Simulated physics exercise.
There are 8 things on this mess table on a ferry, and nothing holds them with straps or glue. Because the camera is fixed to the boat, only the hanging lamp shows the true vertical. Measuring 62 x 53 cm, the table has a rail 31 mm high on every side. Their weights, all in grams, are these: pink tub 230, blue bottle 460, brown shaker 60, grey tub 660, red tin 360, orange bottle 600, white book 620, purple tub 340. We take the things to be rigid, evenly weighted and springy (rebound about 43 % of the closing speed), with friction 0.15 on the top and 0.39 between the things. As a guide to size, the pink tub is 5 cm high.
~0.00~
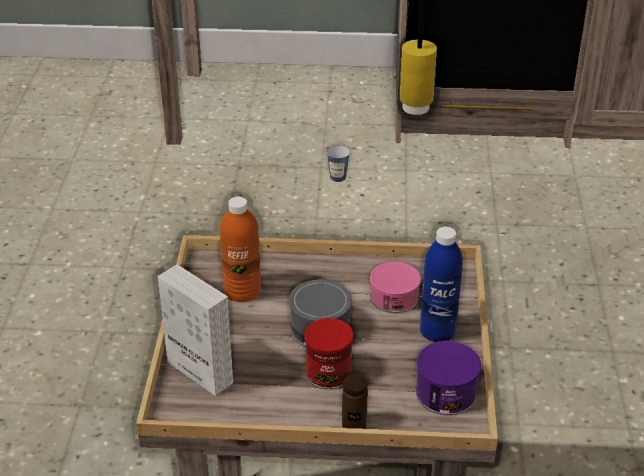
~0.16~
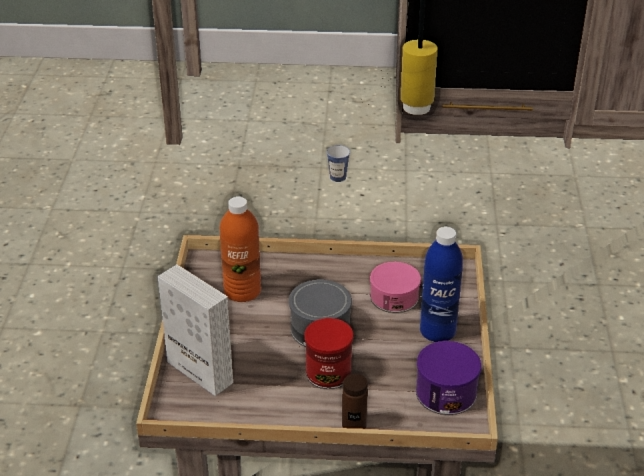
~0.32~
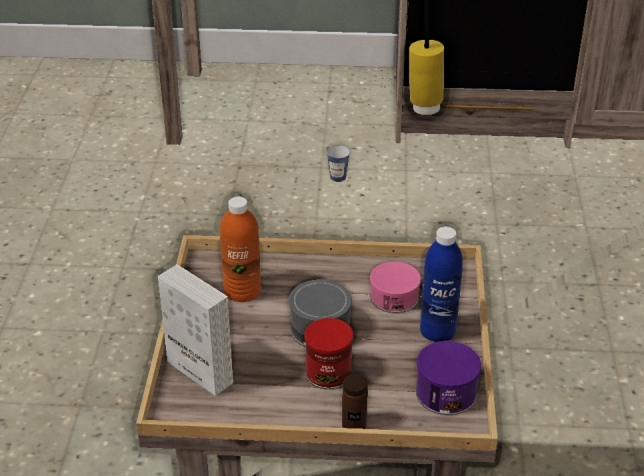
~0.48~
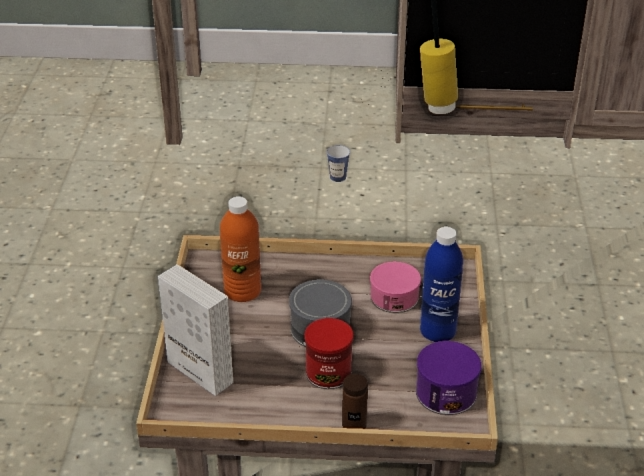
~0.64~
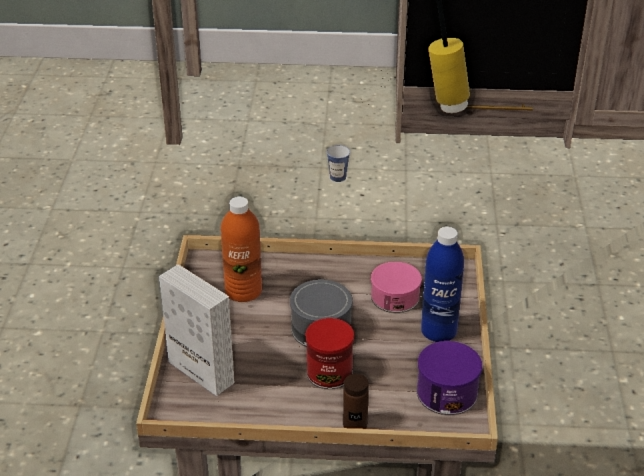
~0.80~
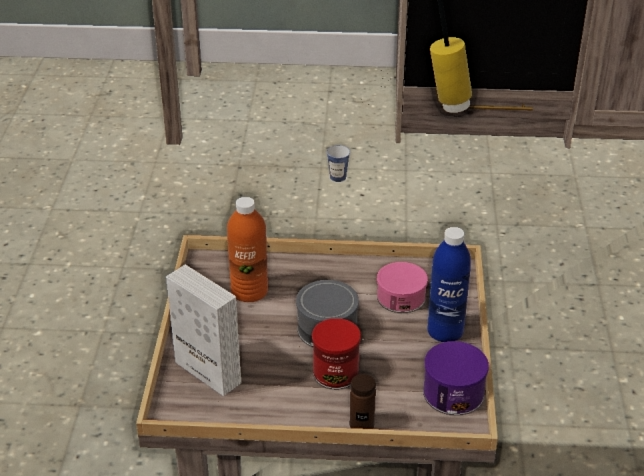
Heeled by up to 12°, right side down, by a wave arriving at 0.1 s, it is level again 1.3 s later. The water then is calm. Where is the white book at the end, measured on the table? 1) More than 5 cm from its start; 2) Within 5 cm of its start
1, more than 5 cm from its start.
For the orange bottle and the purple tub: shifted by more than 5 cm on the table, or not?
Orange bottle: Is displaced. Purple tub: Remains in place.
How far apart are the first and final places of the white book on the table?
Start to finish, roughly 8 cm.
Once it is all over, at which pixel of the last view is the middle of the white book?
Around (241, 332).
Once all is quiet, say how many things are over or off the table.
Total: 0.
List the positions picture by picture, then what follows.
The first frame shows boat level; white book (196, 331); pink tub (395, 287).
The second frame shows boat level; brown shaker (355, 404); grey tub (320, 314).
The third frame shows boat heeled 3°, right side down; red tin (329, 354); orange bottle (240, 248).
The fourth frame shows boat heeled 8°, right side down; purple tub (448, 378); pink tub (395, 287).
The fifth frame shows boat heeled 11°, right side down; blue bottle (443, 283); brown shaker (356, 404).
The sixth frame shows boat heeled 12°, right side down; white book (204, 331) moved 2 cm; grey tub (327, 315).
After 0.90 s, boat heeled 10°, right side down; white book moved 3 cm near (213, 331); blue bottle moved 3 cm; orange bottle moved 3 cm.
After 1.10 s, boat heeled 5°, right side down; white book moved 7 cm near (232, 332); orange bottle moved 7 cm; brown shaker moved 6 cm.
After 1.60 s, boat level; white book moved 8 cm near (241, 332); orange bottle moved 8 cm; brown shaker moved 8 cm.
After 3.20 s, white book resting near (241, 332).
In the end (4.2 s), not toppled but over 5 cm from the start, pink tub, brown shaker, grey tub, red tin, orange bottle and white book; the other 2 under 5 cm from the start. At the end, from the last picture's camera, white book near (241, 332).
